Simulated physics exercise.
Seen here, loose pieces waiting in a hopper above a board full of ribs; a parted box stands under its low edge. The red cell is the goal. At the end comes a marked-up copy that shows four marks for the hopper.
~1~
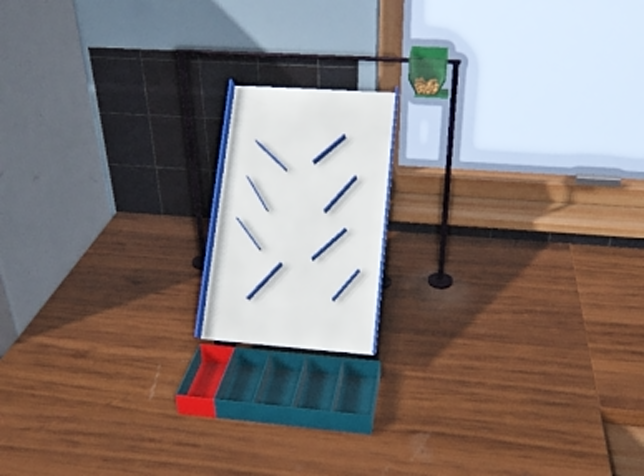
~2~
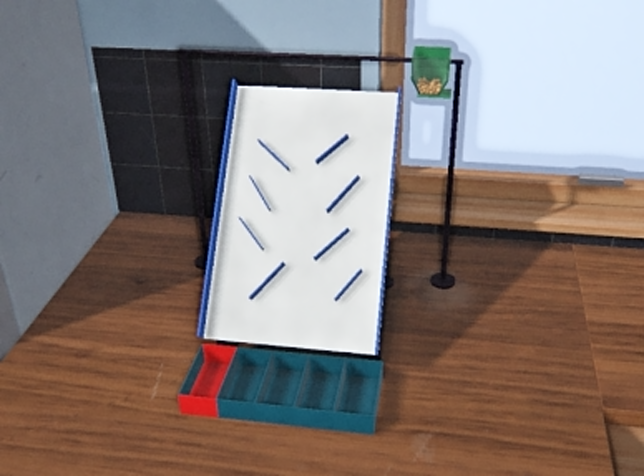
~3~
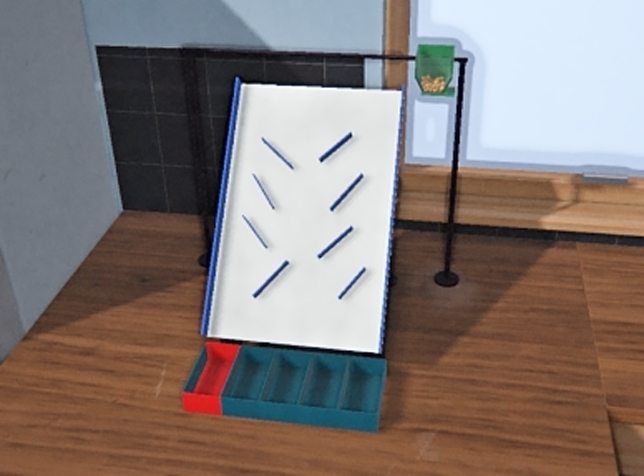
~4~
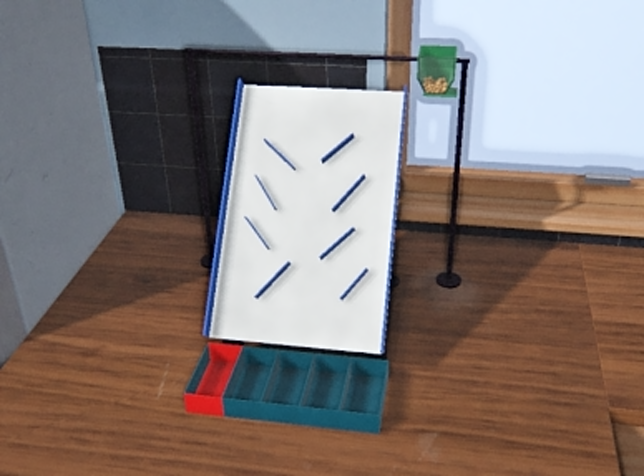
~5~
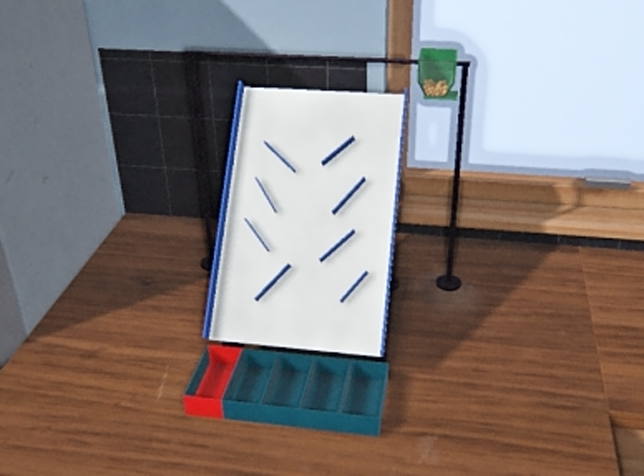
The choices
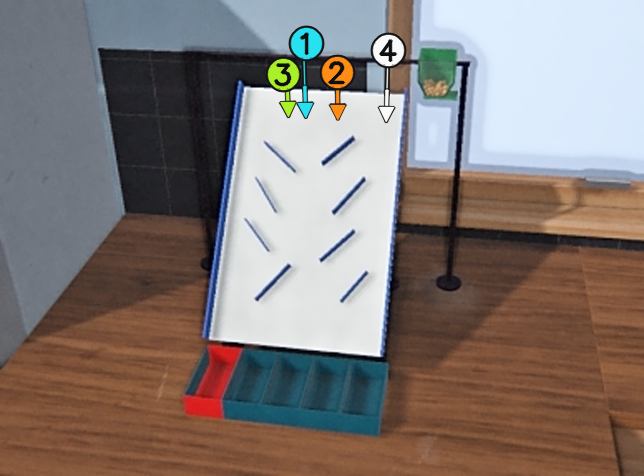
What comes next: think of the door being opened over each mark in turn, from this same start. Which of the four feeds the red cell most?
It is 2.
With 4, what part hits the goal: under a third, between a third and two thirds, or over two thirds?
Mark 4 gives under a third.
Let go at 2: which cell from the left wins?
The first from the left.
On the marked copy, mark 1 meets the board at (305, 112); mark 2 meets the board at (337, 114); mark 3 meets the board at (288, 111); mark 4 meets the board at (386, 116).
With 1, a small part in the red cell, about a quarter in other cells, about two thirds outside the box.
With 2, about two thirds in the red cell, a small part in other cells, about a quarter outside the box.
With 3, a stray few in the red cell, about a quarter in other cells, most outside the box.
With 4, a small part in the red cell, about a third in other cells, about half outside the box.
